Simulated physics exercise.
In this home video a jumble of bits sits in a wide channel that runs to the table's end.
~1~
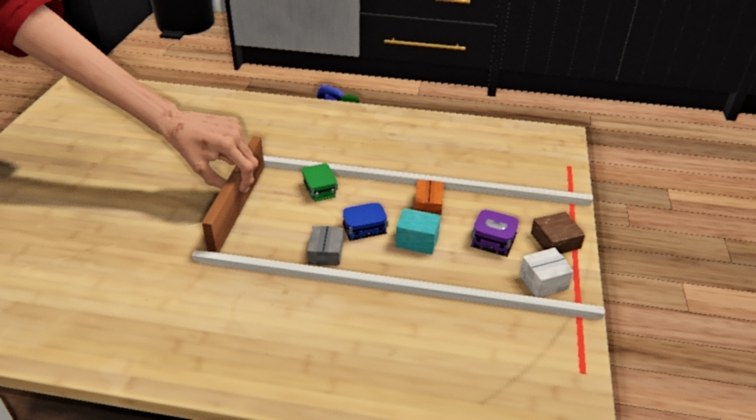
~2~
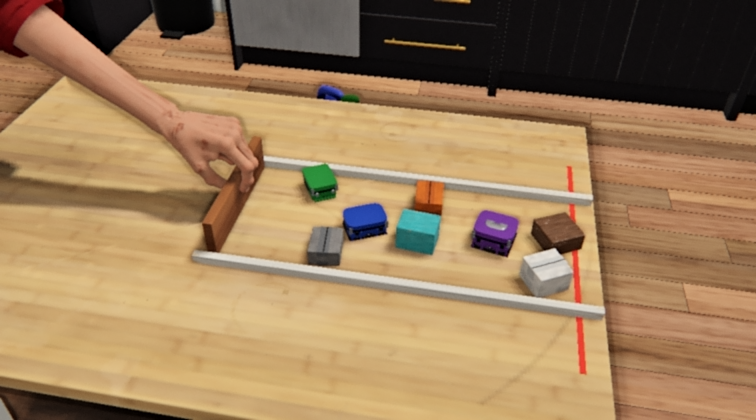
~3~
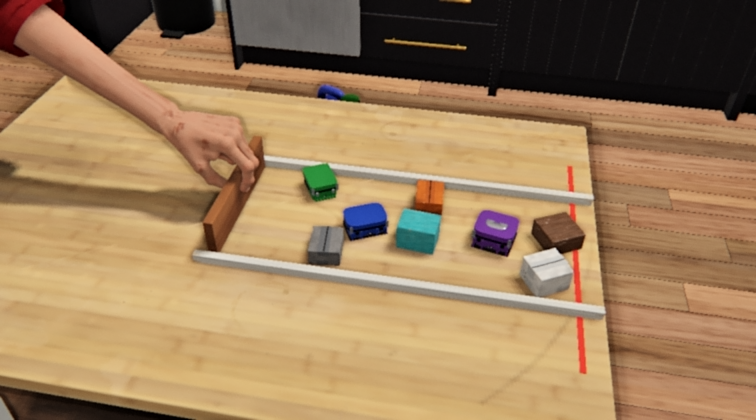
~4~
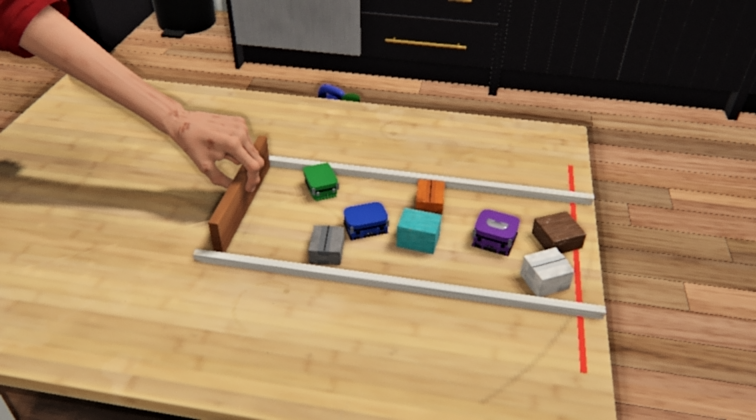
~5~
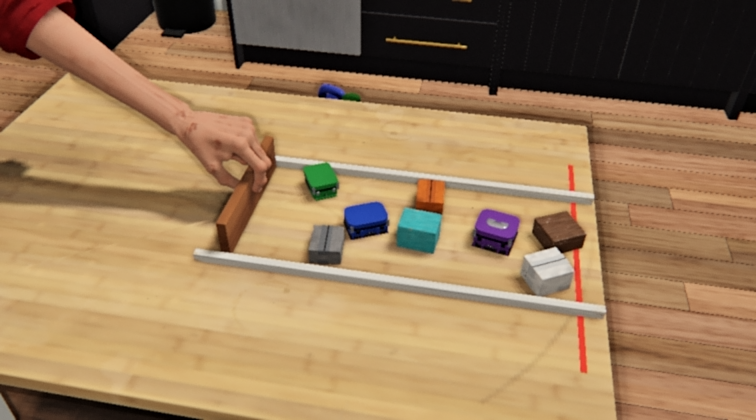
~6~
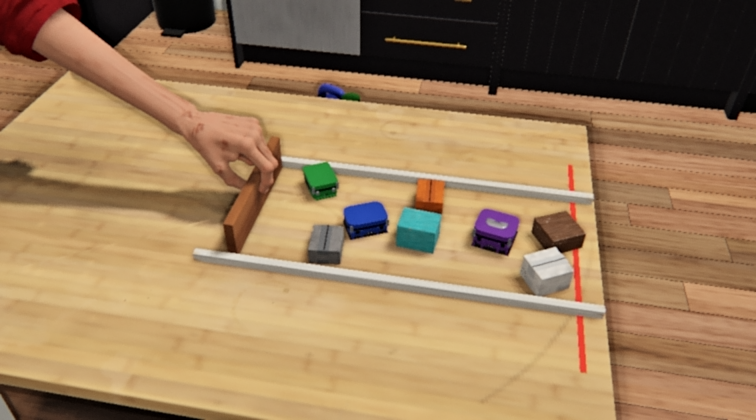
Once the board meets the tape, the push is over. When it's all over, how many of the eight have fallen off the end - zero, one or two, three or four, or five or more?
Five or more have fallen off.
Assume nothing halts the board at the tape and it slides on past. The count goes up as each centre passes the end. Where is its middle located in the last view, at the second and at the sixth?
At (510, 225) for the second, at (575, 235) for the sixth.
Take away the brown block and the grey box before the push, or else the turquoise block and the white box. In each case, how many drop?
The number is 3 for the first case and 3 for the second.
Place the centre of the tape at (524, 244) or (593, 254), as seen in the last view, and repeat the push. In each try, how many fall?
In order, 2 and 8.
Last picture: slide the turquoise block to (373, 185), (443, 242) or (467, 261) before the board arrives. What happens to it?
Well, the turquoise block does not stay; it does not stay; it does not stay.
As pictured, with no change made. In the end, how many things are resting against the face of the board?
I count 3 of them.
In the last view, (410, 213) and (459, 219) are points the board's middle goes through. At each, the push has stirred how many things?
Tally: 6; 8.
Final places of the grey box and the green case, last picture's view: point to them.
Final positions: Near (597, 290); near (590, 218).
A little later, none off yet; brown block at rest near (558, 233); white box at rest near (546, 272); purple case at rest near (496, 232).
Next, none off yet; brown block moving near (568, 231); white box at rest near (546, 272); purple case shifted about its own width near (531, 234).
Later still, none off yet; brown block tilted a little near (609, 227); white box tilted well over near (629, 313); purple case shifted well along near (587, 243).
When it is over, the number that fall off is five or more; down, turquoise block, orange box, purple case, white box and brown block.
